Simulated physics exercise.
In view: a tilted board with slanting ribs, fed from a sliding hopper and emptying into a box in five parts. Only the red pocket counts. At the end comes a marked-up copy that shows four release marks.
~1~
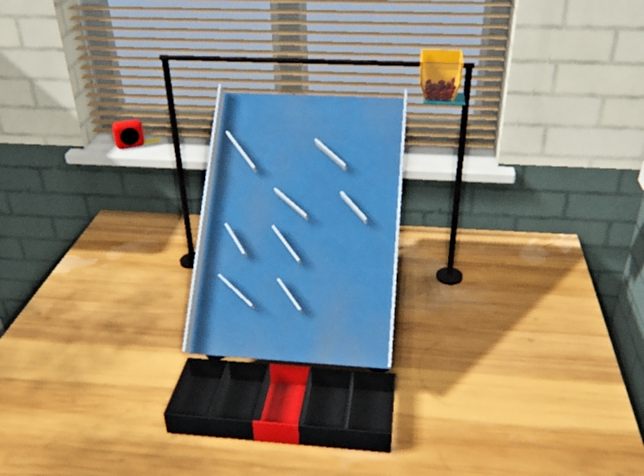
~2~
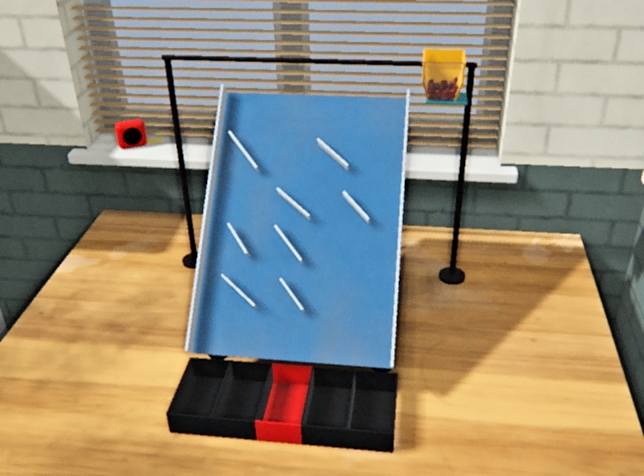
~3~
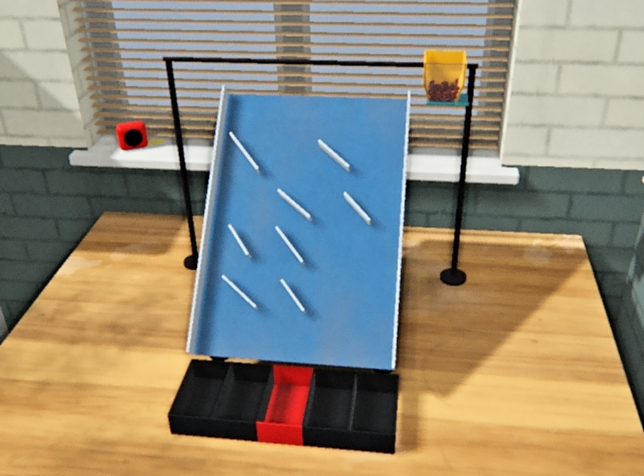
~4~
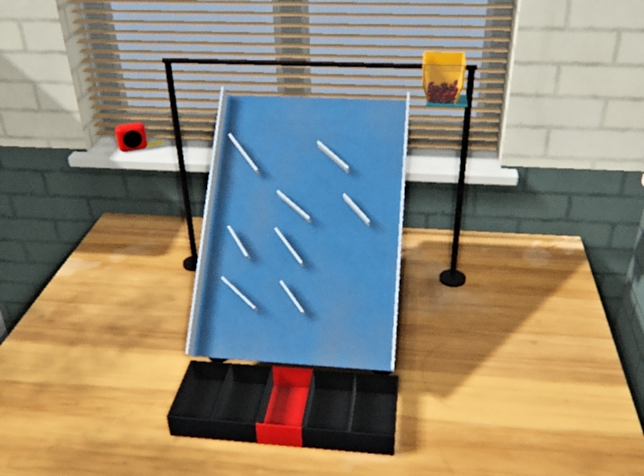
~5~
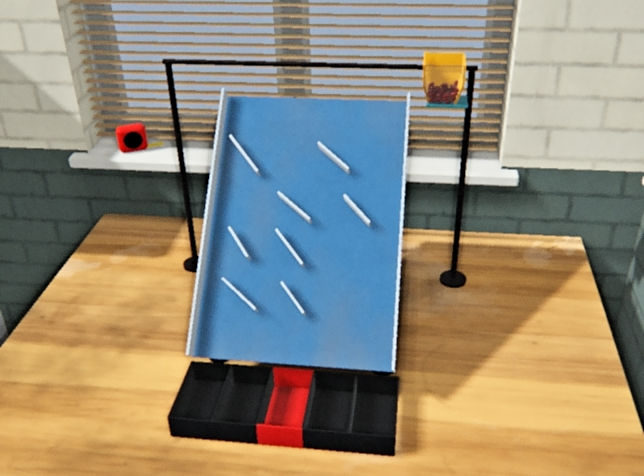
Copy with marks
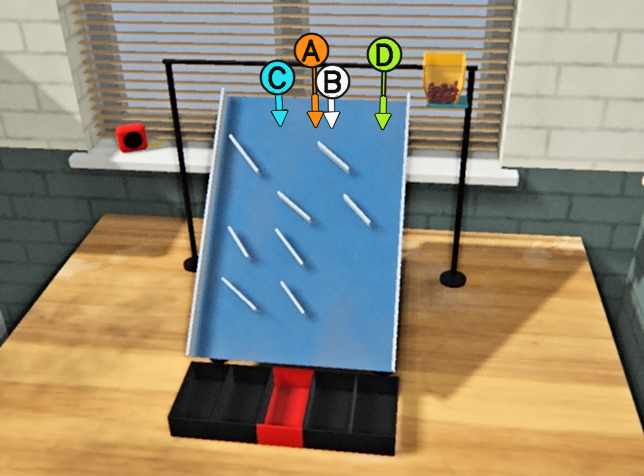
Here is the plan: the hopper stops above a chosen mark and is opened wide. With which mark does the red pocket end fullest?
I would pick mark C.
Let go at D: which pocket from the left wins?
It is the fifth one.
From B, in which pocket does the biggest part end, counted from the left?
It is the fifth one.
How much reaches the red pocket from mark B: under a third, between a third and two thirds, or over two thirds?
Mark B gives under a third.
On the marked copy, mark A meets the board at (315, 121); mark B meets the board at (331, 122); mark C meets the board at (280, 120); mark D meets the board at (382, 123).
Choosing A, a small share in the red pocket, the bulk in other pockets, only a few held on the board.
Choosing B, none at all in the red pocket, all but a few in other pockets, a small share outside the box.
Choosing C, close to a third in the red pocket, close to half in other pockets, a small share outside the box.
Choosing D, none at all in the red pocket, all but a few in other pockets, only a few outside the box.
